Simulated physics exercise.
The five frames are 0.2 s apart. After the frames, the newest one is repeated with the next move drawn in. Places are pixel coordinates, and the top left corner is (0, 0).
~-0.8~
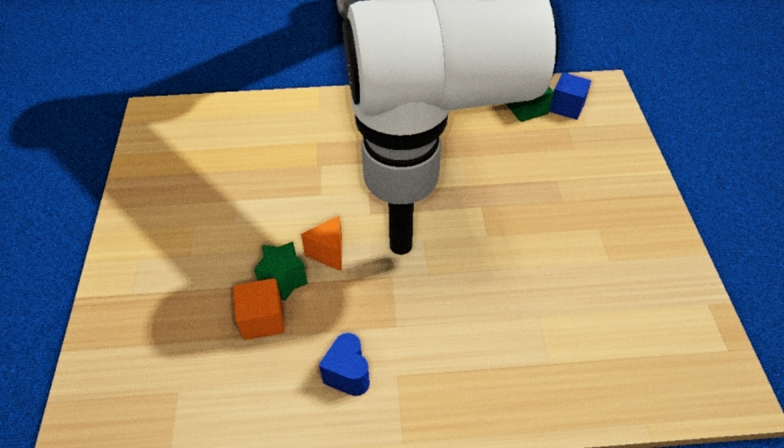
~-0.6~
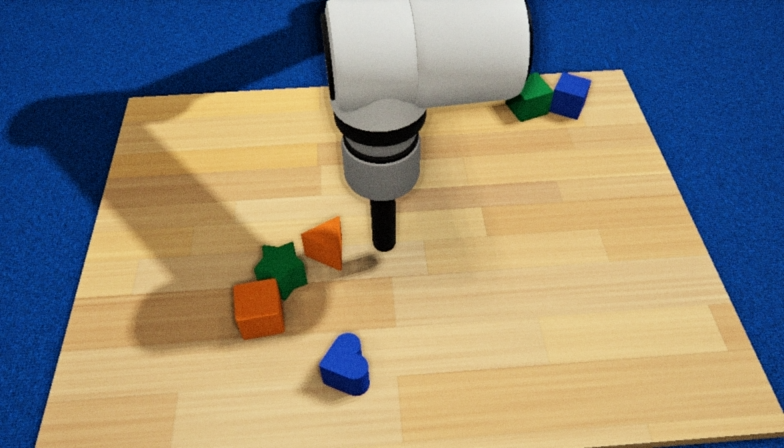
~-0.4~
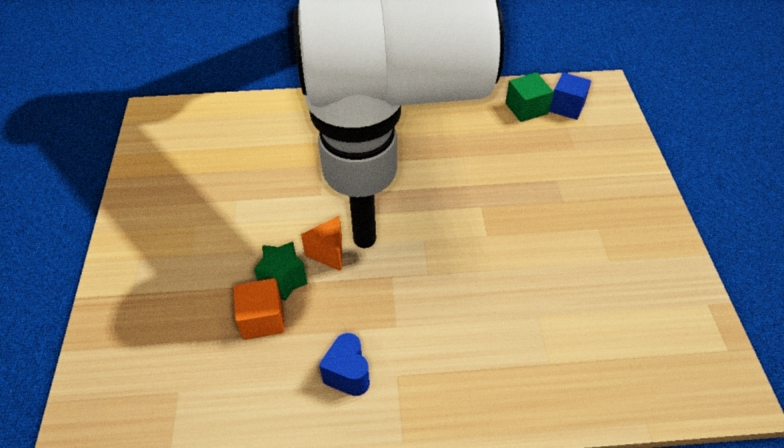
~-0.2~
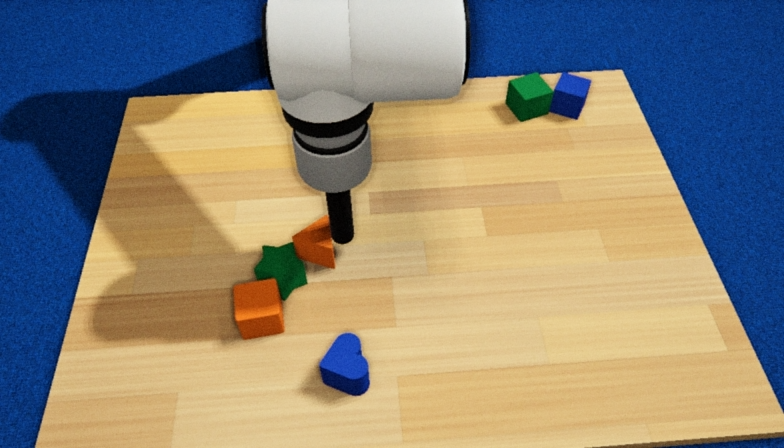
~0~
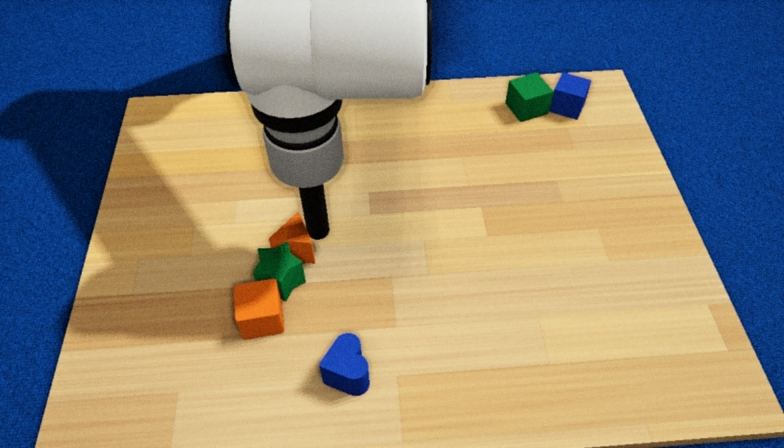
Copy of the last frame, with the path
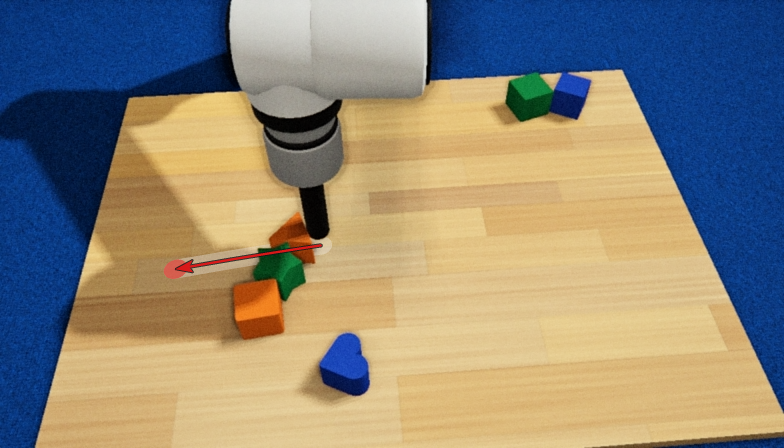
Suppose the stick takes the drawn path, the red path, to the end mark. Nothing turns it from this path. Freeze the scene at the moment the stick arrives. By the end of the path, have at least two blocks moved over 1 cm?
Yes, I think so.
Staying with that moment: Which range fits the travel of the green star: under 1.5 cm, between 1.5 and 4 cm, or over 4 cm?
My prediction: Between 1.5 and 4 cm.
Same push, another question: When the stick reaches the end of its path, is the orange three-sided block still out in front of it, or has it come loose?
Ahead to the end.
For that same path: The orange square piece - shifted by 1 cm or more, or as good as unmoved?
Its place stays the same.
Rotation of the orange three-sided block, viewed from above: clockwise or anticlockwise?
Its spin: Clockwise.
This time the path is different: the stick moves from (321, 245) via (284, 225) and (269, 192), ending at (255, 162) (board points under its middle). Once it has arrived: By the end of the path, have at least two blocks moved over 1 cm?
No, that is not how it ends up.
The drawn path runs from (321, 245) to (176, 269).
On the path given first. One third of the way, stick (269, 240); green star (255, 261), turned 60° anticlockwise; orange three-sided block (241, 233).
Two thirds of the way, stick (220, 248); green star (250, 262), turned 80° anticlockwise; orange three-sided block (191, 243).
At the end, stick (170, 256); orange square piece not moved; green star (250, 262), turned 80° anticlockwise; orange three-sided block (141, 247), turned 25° clockwise.
